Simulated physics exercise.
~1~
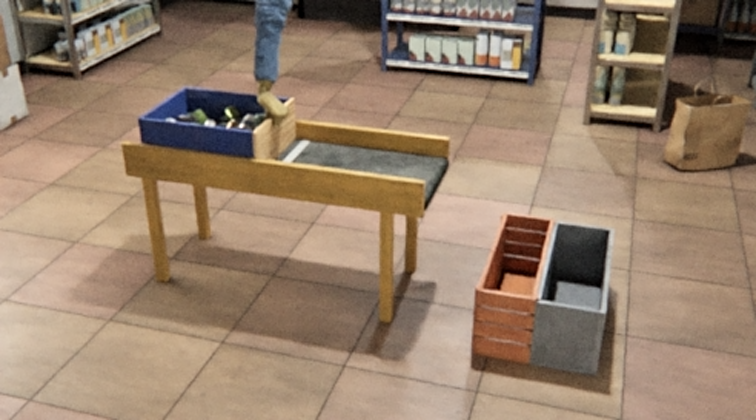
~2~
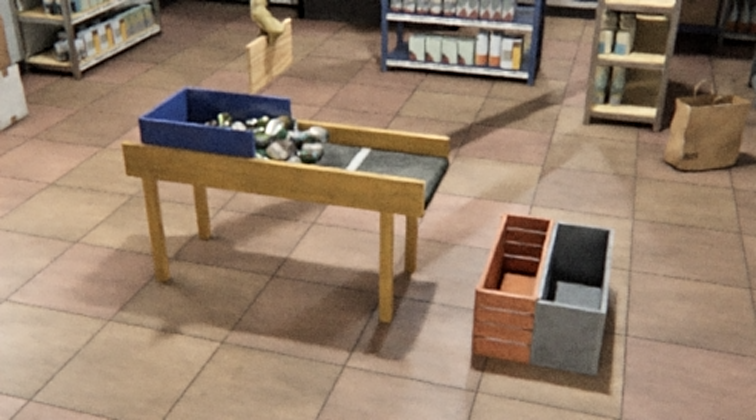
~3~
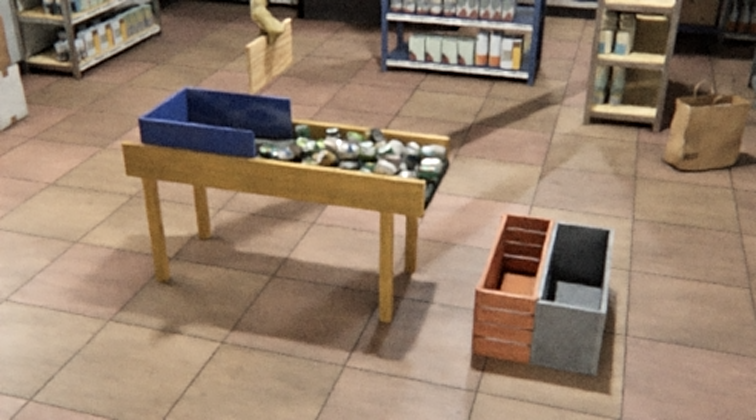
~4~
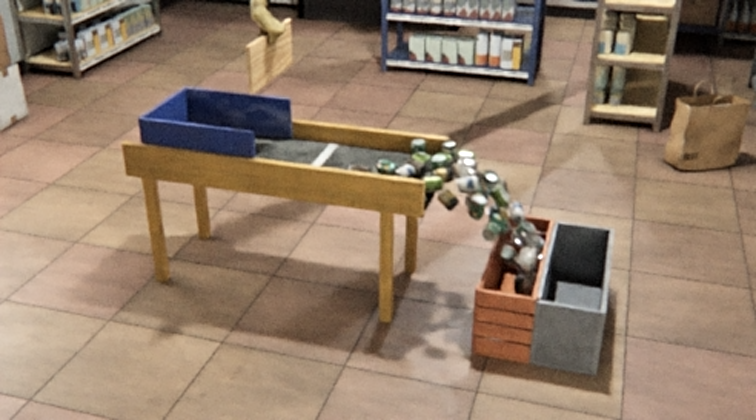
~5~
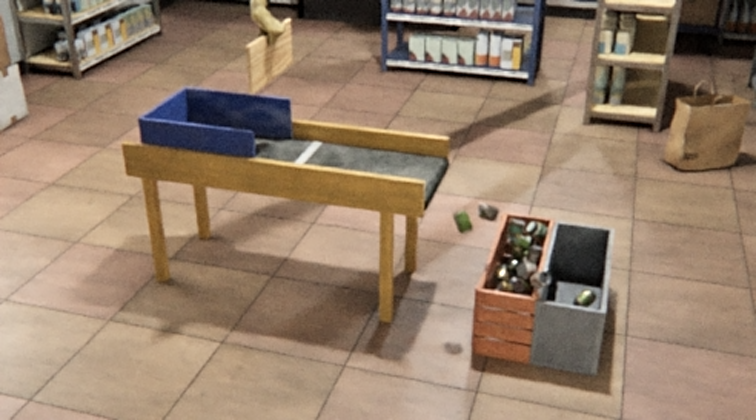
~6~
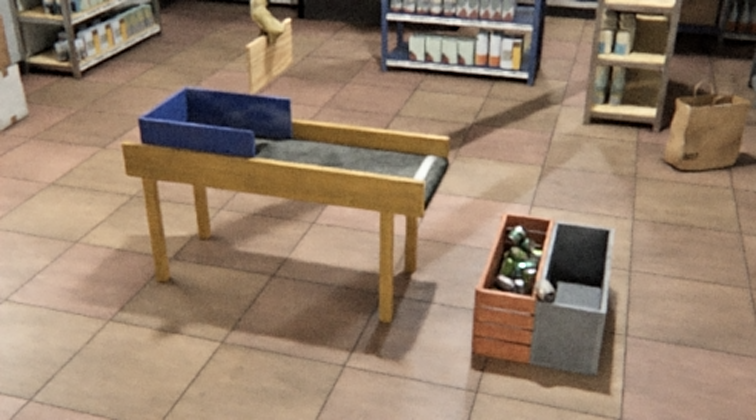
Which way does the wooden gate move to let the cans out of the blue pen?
The gate moves up, rising clear of the belt and staying raised above it while the cans travel out.
